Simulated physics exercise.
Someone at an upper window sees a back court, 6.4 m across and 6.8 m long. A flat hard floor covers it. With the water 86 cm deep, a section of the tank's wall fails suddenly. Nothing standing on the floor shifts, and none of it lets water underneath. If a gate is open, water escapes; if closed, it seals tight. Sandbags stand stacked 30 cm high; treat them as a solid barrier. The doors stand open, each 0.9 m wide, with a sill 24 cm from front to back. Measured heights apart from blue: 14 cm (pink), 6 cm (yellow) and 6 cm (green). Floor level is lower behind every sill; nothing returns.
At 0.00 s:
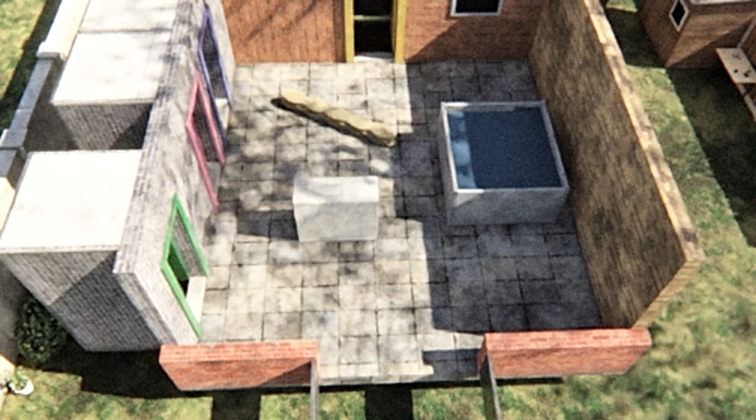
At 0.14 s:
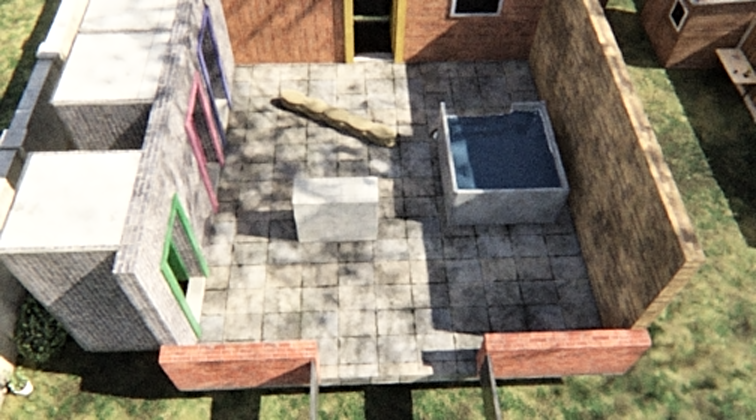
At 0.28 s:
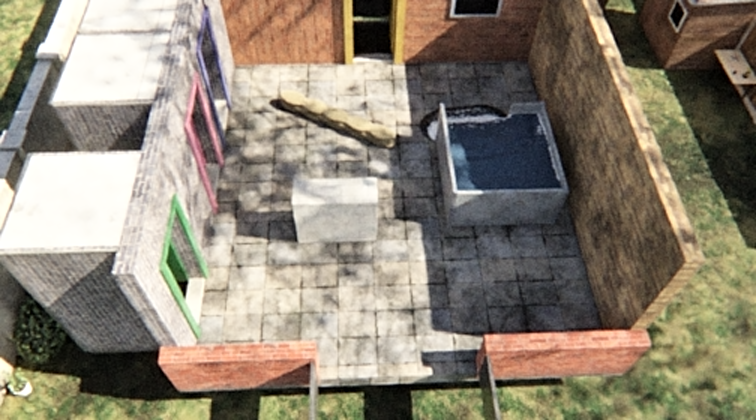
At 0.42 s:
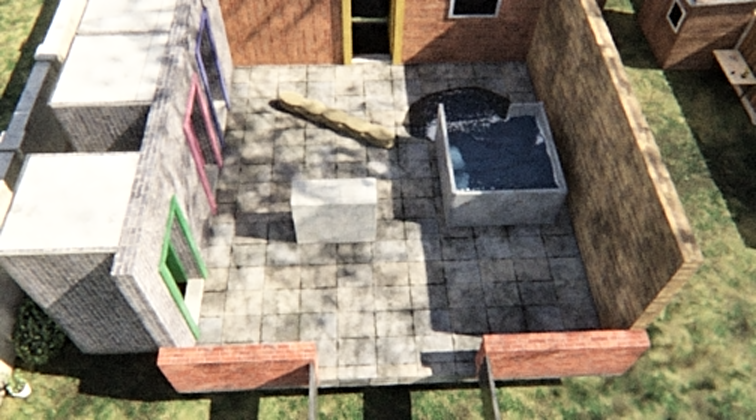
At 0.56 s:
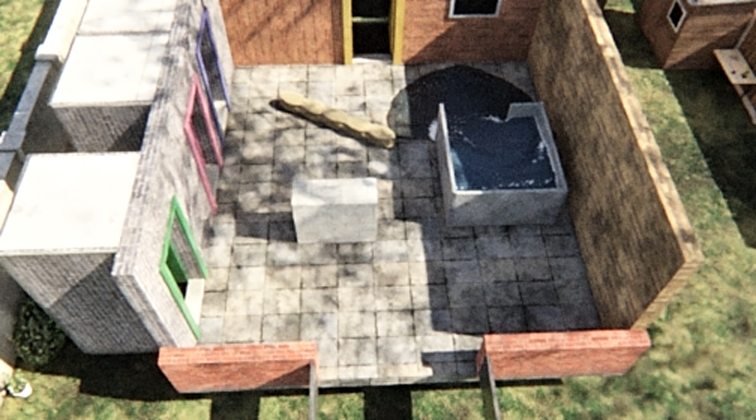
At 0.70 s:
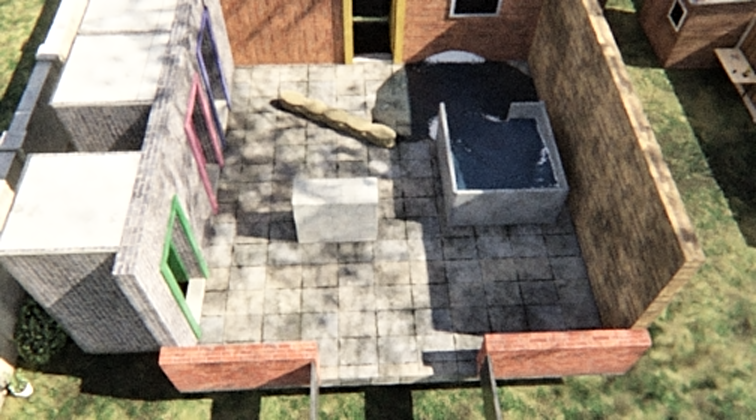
In the video, seen from above, a walled paved court holds a tank of still water; a gap opens in the tank's far side, and water pours out, spreading as a dark pool across the paving behind it.
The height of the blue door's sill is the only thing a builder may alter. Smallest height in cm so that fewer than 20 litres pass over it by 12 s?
I would say 11 cm.
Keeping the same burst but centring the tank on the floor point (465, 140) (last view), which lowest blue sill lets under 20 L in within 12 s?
A minimum of about 10.5 cm.
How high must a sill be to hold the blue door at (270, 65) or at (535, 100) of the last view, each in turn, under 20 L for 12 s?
21 and 16 cm.
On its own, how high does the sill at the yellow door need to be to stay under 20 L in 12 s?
The yellow one would have to be about 21 cm high.
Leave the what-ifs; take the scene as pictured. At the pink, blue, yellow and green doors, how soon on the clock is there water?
Pink 3.2 seconds, blue 2.6 seconds, yellow 0.9 seconds, green 4.5 seconds.
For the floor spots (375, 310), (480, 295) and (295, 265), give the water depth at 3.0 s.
The three readings, in order, are 0, 0 and 0 cm.
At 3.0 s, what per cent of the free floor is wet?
Wet share: Near 30 %.
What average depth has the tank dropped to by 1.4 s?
About 49 centimetres on average.
After 1.4 s water covers 20 % of the floor, deepest (49 cm) near (525, 64); it has not reached the blue door.
After 3.0 s water covers 30 % of the floor, deepest (34 cm) near (242, 75); 14 cm at the blue door, 0 litres in over its 27 cm sill.
After 12.0 s water covers 95 % of the floor, deepest (12 cm) near (525, 64); 6 cm at the blue door, 0 litres in over its 27 cm sill.
At the blue door as built, the water arrived by 2.7 s and peaked near 15 cm at 3.2 s.
With a sill of 9.5 cm, 33 litres would have come in within the 12 s; with 13 cm, 8 litres. So under 20 litres takes about 11 cm.
